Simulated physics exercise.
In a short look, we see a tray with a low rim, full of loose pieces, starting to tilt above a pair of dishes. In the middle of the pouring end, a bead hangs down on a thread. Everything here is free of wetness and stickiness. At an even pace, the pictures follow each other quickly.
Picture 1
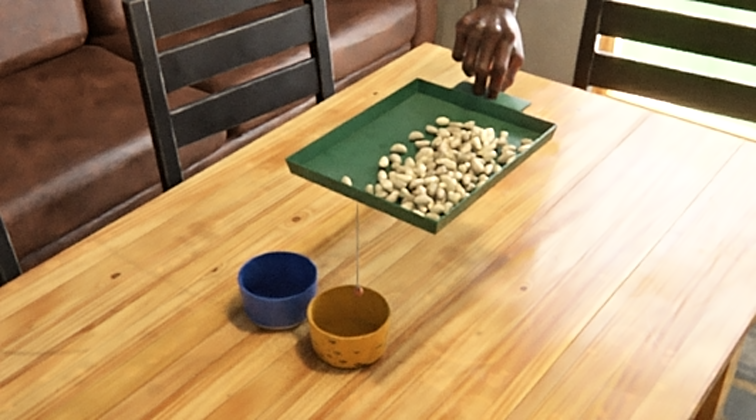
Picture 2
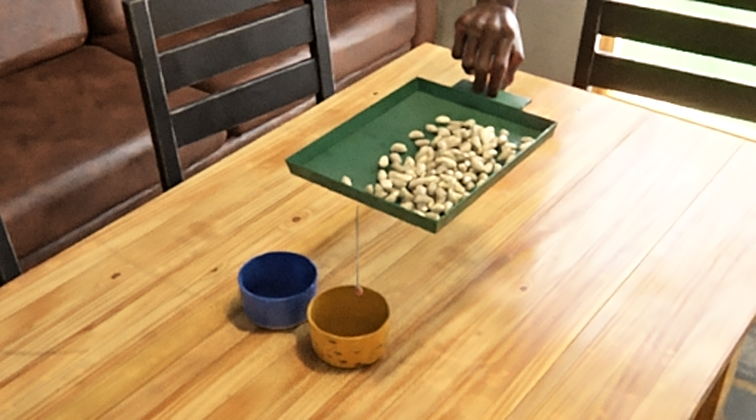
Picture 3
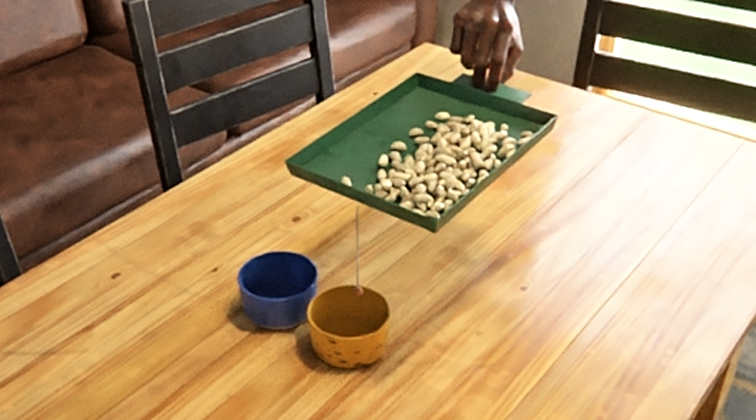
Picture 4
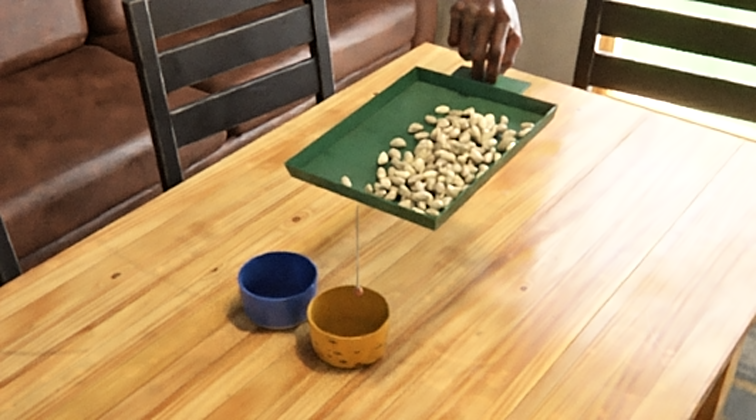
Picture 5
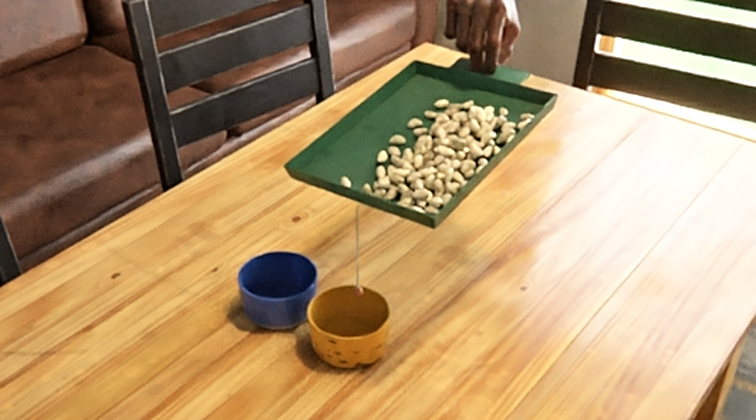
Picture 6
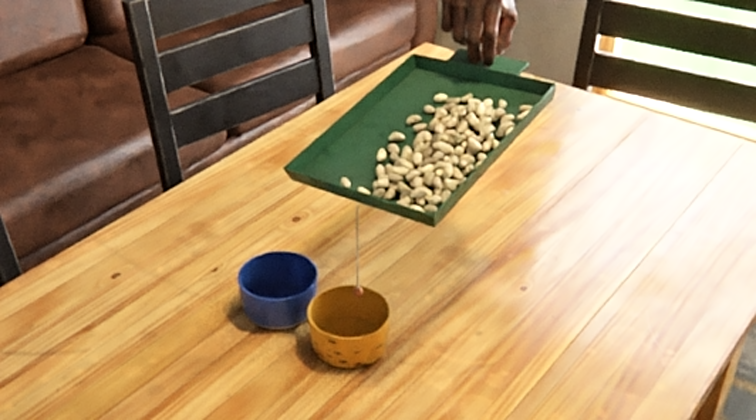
On a wooden table, a hand slightly tilts a green tray of pale beans above two bowls.
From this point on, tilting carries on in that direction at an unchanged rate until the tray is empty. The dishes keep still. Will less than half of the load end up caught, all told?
Most of the load will land in the dishes.
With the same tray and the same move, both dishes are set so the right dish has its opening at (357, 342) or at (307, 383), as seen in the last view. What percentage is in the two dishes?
In turn 50 and 0 in a hundred.
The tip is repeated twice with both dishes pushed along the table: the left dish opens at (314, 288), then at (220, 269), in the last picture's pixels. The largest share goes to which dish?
In the first try it's the one on the left, and in the second it's the one on the right.
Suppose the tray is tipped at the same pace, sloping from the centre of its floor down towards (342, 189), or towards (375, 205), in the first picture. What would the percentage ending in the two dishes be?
In order: About 40, then 10 percent.
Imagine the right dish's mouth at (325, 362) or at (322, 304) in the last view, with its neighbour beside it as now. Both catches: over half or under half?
The first place gets a lesser share, the second the greater share.
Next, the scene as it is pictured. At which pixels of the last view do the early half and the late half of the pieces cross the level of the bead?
Starting near (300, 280), moving on to near (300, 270).
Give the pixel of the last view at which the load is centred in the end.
(285, 308).
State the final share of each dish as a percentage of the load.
About 60 % ends in the left dish and about 10 % in the right dish.
Soon, tray tipped steeply; nearly all on the tray; a stray few in the left dish; a stray few in the air.
A while on, tray tipped right over; about half on the tray; a small part in the right dish; a small part in the left dish; a stray few outside both; about a quarter in the air.
Towards the end, tray tipped past a quarter turn; a small part in the right dish; about two thirds in the left dish; about a quarter outside both.
Finally, tray tipped past a quarter turn; a small part in the right dish; about two thirds in the left dish; about a quarter outside both.
